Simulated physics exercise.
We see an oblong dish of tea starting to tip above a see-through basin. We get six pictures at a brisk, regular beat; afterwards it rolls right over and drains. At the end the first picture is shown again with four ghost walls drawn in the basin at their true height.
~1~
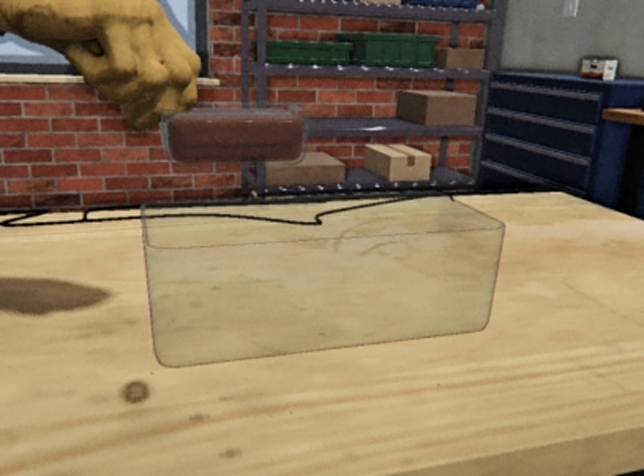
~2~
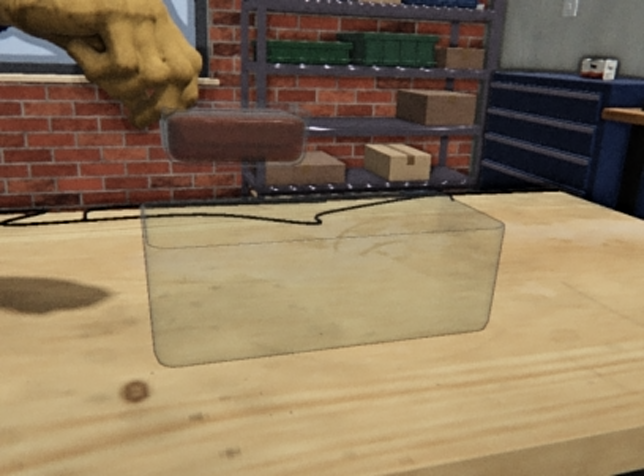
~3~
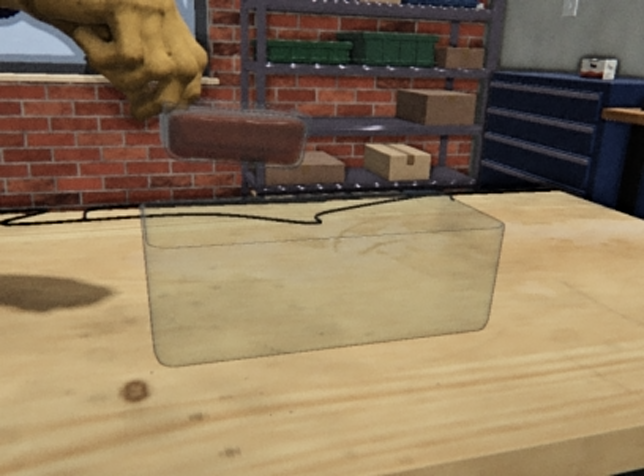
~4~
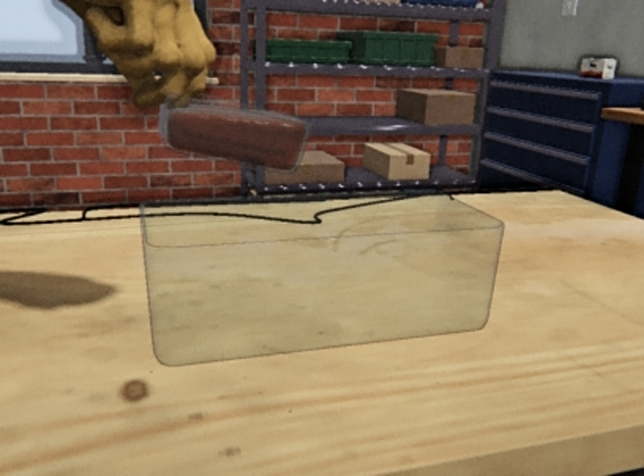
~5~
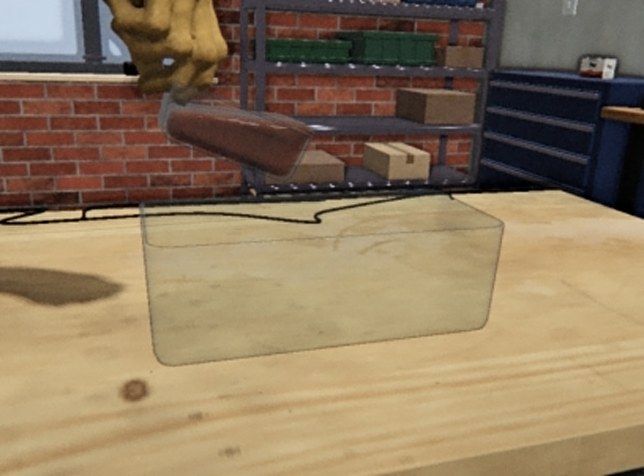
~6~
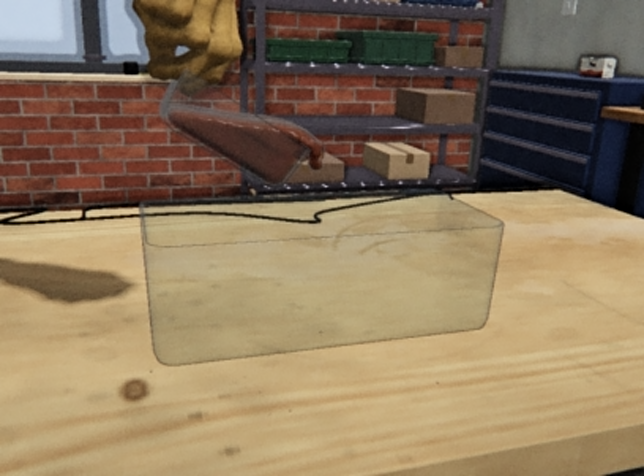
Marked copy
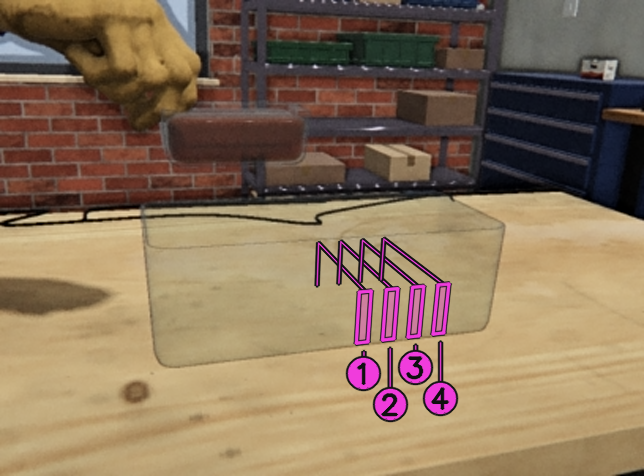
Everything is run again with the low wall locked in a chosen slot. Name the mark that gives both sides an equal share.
1 works best here.
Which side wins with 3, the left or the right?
The left side.
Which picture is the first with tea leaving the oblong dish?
Picture 5.
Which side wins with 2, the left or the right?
The left one.
On the marked copy, 1 at (363, 351); 2 at (390, 348); 3 at (415, 345); 4 at (440, 342).
If 1 is chosen, about 48 % ends left of the wall and 51 % right of it.
If 2 is chosen, about 96 % ends left of the wall and 3 % right of it.
If 3 is chosen, about 98 % ends left of the wall and 2 % right of it.
If 4 is chosen, about 97 % ends left of the wall and 2 % right of it.
